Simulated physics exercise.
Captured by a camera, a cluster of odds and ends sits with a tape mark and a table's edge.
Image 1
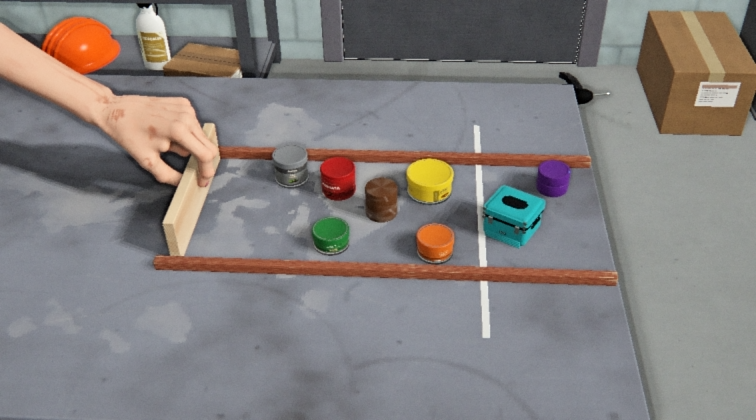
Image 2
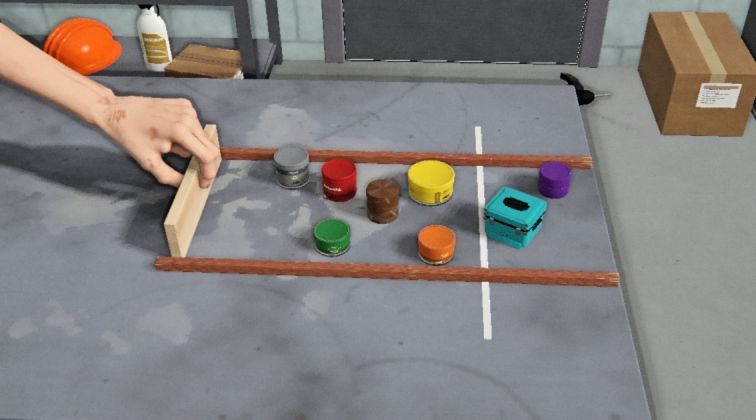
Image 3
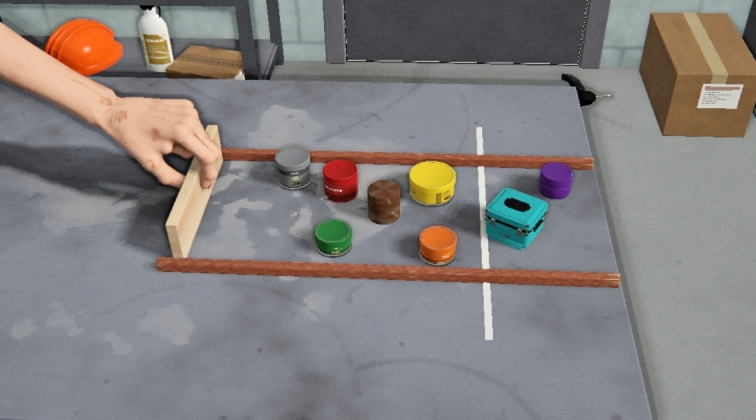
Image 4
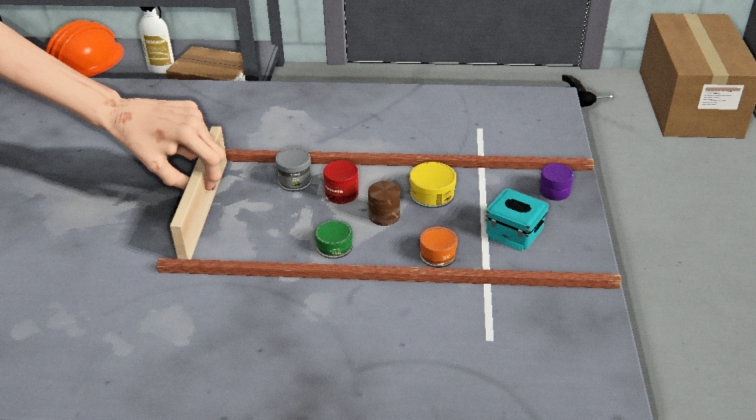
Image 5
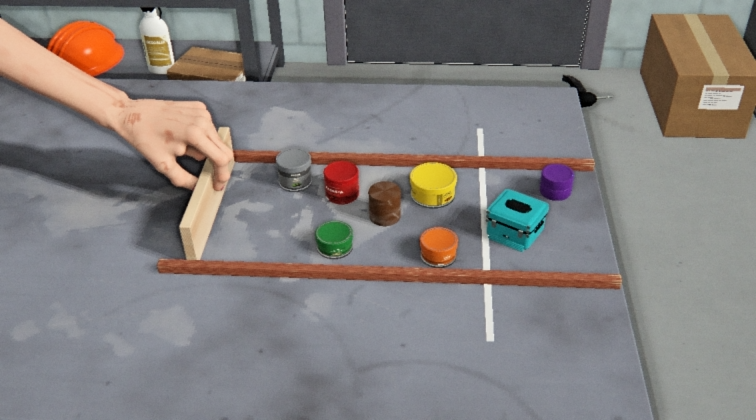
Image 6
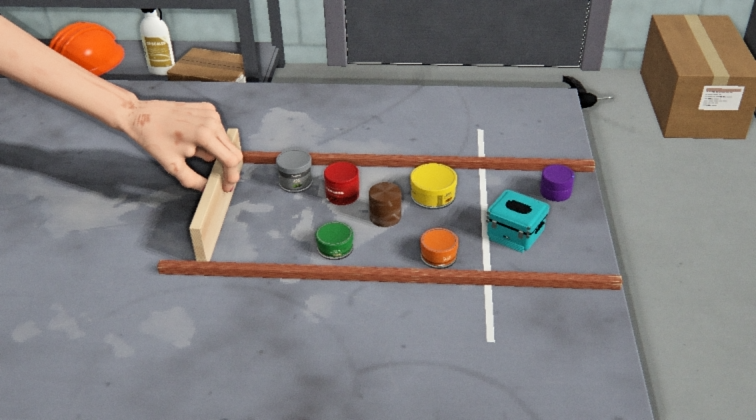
To begin with, a hand holds a pale wooden board upright at the left end of two reddish-brown rails, with colourful tubs, a brown lid and a turquoise case spread between them around a white tape line. The hand then slides the board a short way right, while the objects stay put.
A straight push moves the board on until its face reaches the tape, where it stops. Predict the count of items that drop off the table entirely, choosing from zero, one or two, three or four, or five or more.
Lost: Not one.
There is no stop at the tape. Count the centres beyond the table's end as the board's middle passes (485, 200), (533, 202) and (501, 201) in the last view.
Taking the places in turn, the counts are 0, 1 and 0.
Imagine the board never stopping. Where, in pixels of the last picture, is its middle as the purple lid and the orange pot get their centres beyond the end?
The middle is at (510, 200) when it's the purple lid, and at (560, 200) when it's the orange pot.
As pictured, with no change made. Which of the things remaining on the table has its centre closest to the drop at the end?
The foremost one is the purple lid.
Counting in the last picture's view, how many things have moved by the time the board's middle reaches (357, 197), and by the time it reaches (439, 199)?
At the first place 4, at the second 6.
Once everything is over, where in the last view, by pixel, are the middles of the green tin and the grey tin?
The green tin at (505, 246), the grey tin at (500, 171).
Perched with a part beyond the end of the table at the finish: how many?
The count would be 0.
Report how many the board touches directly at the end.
It is in contact with 4.
A little later, none off yet; purple lid at rest near (557, 183); turquoise case at rest near (517, 220); orange pot at rest near (439, 248).
Next, none off yet; purple lid at rest near (557, 183); turquoise case at rest near (517, 220); orange pot moving near (446, 249).
When it is over, the number that fall off is zero.
